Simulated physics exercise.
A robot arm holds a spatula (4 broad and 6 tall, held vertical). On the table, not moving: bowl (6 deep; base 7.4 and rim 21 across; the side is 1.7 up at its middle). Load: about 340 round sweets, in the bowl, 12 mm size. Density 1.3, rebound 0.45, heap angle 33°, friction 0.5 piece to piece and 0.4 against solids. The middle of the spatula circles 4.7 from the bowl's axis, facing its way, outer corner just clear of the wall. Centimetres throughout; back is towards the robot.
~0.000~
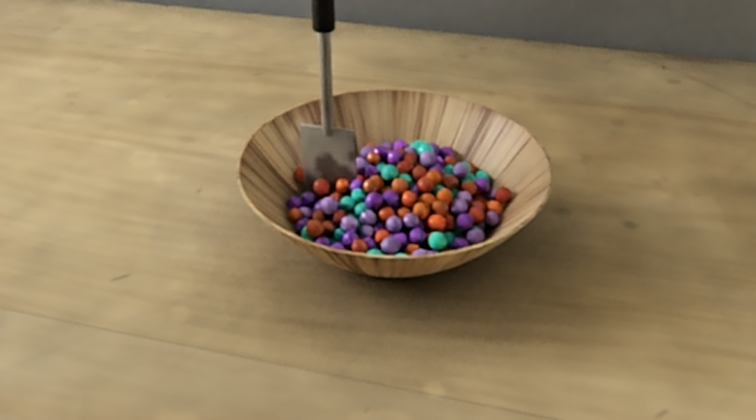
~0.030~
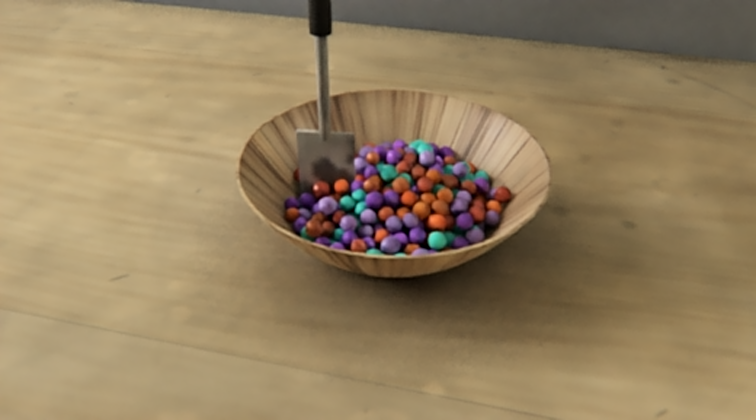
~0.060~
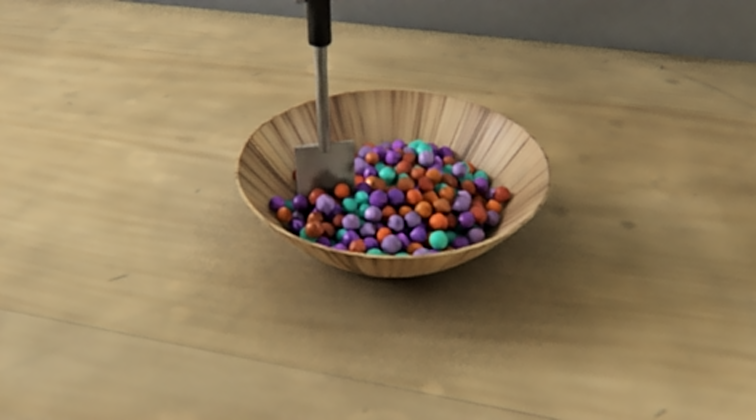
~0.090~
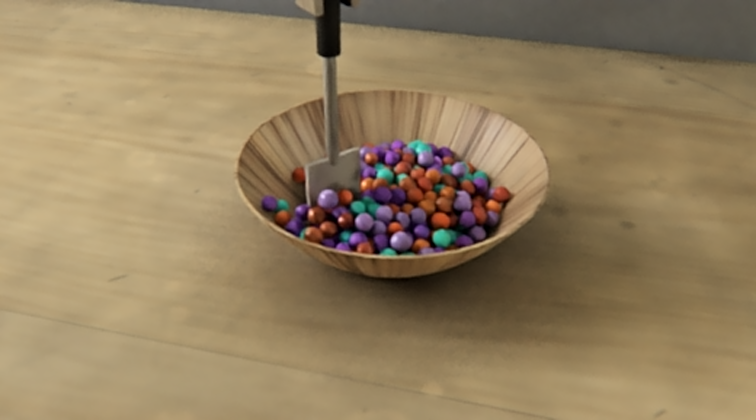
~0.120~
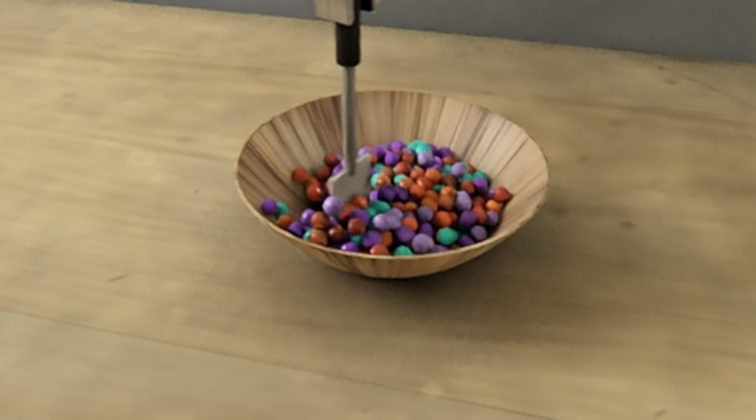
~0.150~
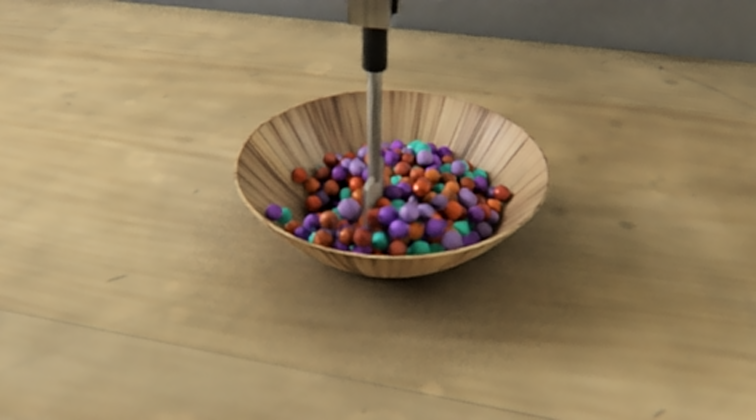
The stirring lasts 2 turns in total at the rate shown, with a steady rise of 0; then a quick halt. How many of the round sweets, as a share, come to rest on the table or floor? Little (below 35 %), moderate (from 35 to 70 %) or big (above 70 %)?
On the table or floor the share is little, below 35 %.
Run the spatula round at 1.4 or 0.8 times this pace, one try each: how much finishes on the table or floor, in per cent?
Some 45 and 15 per cent.
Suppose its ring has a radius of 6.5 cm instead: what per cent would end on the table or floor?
Then about 20 per cent.
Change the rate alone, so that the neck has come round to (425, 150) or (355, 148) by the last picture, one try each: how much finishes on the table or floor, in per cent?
Some 45 and 15 per cent.
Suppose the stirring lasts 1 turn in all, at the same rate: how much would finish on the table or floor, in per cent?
Then about 15 per cent.
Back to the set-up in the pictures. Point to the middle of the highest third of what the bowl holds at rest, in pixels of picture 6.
At about (321, 212).
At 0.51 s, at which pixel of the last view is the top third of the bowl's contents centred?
Around (311, 146).
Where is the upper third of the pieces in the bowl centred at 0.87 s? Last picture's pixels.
At about (466, 156).
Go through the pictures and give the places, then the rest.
Spatula neck at (327, 108), 0° round; upper third of the load around (402, 188), from x 295 to 505, top at y 145; 345 in the bowl, in the first frame.
Spatula neck at (324, 112), 8° round; upper third of the load around (401, 192), from x 290 to 505, top at y 145, in the second frame.
Spatula neck at (324, 124), 27° round; upper third of the load around (396, 198), from x 275 to 500, top at y 145, in the third frame.
Spatula neck at (332, 136), 48° round; upper third of the load around (394, 205), from x 270 to 500, top at y 145, in the fourth frame.
Spatula neck at (350, 146), 68° round; upper third of the load around (397, 210), from x 270 to 500, top at y 145, in the fifth frame.
Spatula neck at (374, 152), 89° round; upper third of the load around (406, 213), from x 275 to 500, top at y 145; 345 in the bowl, in the sixth frame.
After 0.51 s, 336° round, highest piece 8 above the table; 297 in the bowl, 37 on the table or floor, 11 in flight or on the tool.
After 0.87 s, 223° round, highest piece 7 above the table; 278 in the bowl, 64 on the table or floor, 3 in flight or on the tool.
After 1.25 s, 0° round, highest piece 6 above the table; 262 in the bowl, 83 on the table or floor.
After 1.95 s, 0° round, highest piece 6 above the table; 262 in the bowl, 83 on the table or floor.
At rest, 262 in the bowl, 83 on the table or floor. That is 24 % on the table or floor.
